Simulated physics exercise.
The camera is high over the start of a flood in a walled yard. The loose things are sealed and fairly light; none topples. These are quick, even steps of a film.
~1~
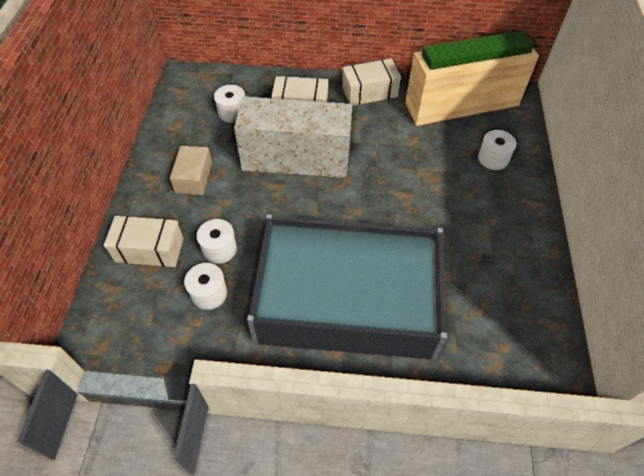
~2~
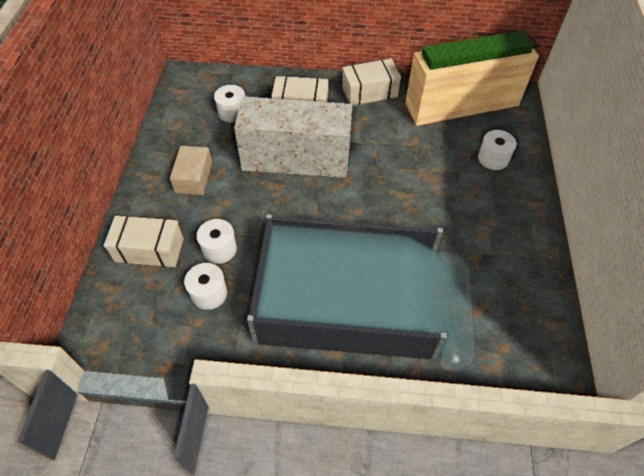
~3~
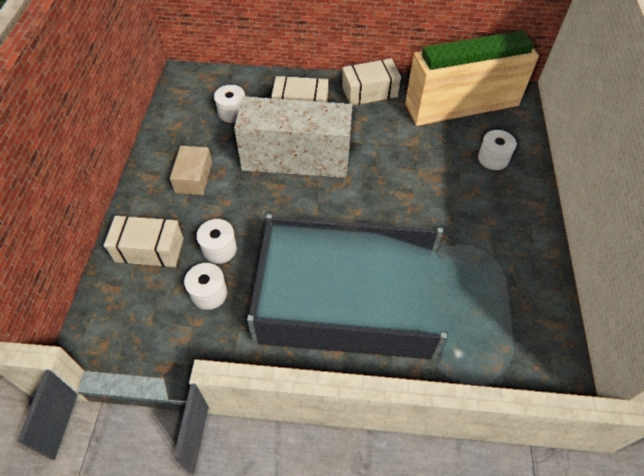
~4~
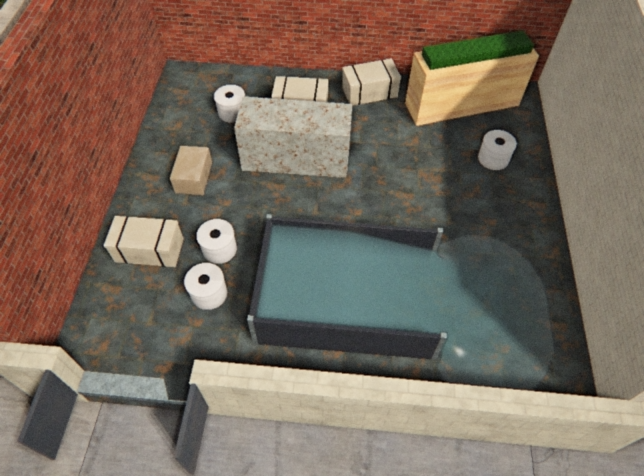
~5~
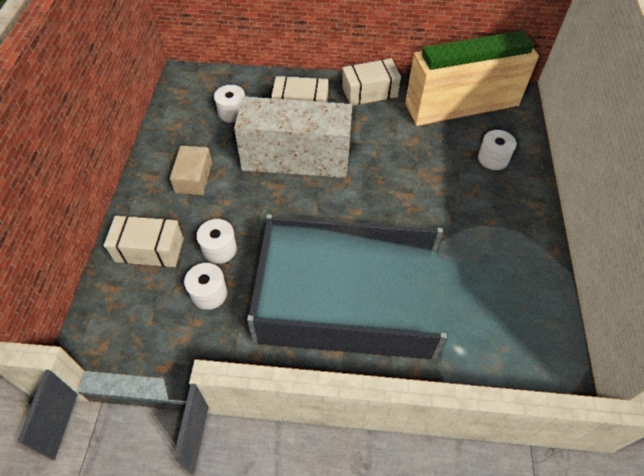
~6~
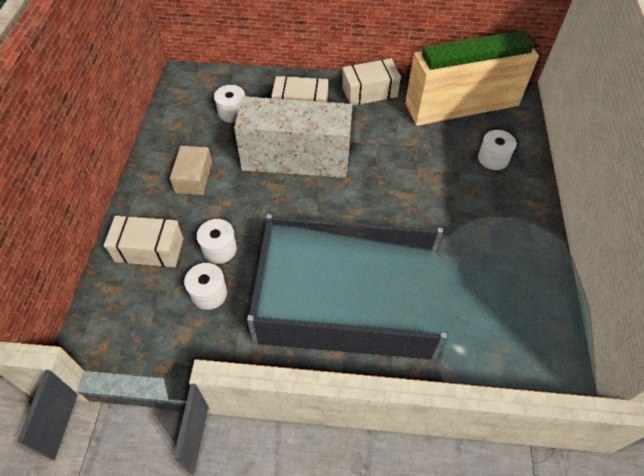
In a brick-walled yard seen from above, a dark-sided tank full of blue-green water stands among crates, white rolls and a speckled block. Its right side opens and water slides out, spreading in a rounded sheet across the floor to the right-hand wall, while the surrounding objects stay still.
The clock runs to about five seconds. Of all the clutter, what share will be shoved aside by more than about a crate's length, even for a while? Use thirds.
That comes to not even a third.
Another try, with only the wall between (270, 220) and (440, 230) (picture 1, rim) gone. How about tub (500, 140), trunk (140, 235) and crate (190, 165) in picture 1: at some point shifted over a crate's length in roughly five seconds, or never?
As listed: Moved that far, shifted that much, yes.
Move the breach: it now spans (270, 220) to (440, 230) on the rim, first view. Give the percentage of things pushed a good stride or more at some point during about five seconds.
I make it 50 per cent.
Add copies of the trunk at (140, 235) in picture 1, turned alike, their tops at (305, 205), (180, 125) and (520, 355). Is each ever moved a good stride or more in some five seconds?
In turn: Less than that, not that far, that far or more.
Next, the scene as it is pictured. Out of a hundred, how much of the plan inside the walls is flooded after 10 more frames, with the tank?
About 30 per cent.
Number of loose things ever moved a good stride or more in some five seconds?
1 of them.
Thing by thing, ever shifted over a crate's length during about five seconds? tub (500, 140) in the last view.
My call: That far or more.
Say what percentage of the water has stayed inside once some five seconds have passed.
About 100 per cent.
A moment on, 0 of 8 are well off their spots; 0 afloat.
Next, 0 of 8 are well off their spots; 0 afloat.
Later, 1 of 8 are well off their spots; 0 afloat.
In the end, 1 of 8 are well off their spots, and 1 have been at some point; 1 afloat.
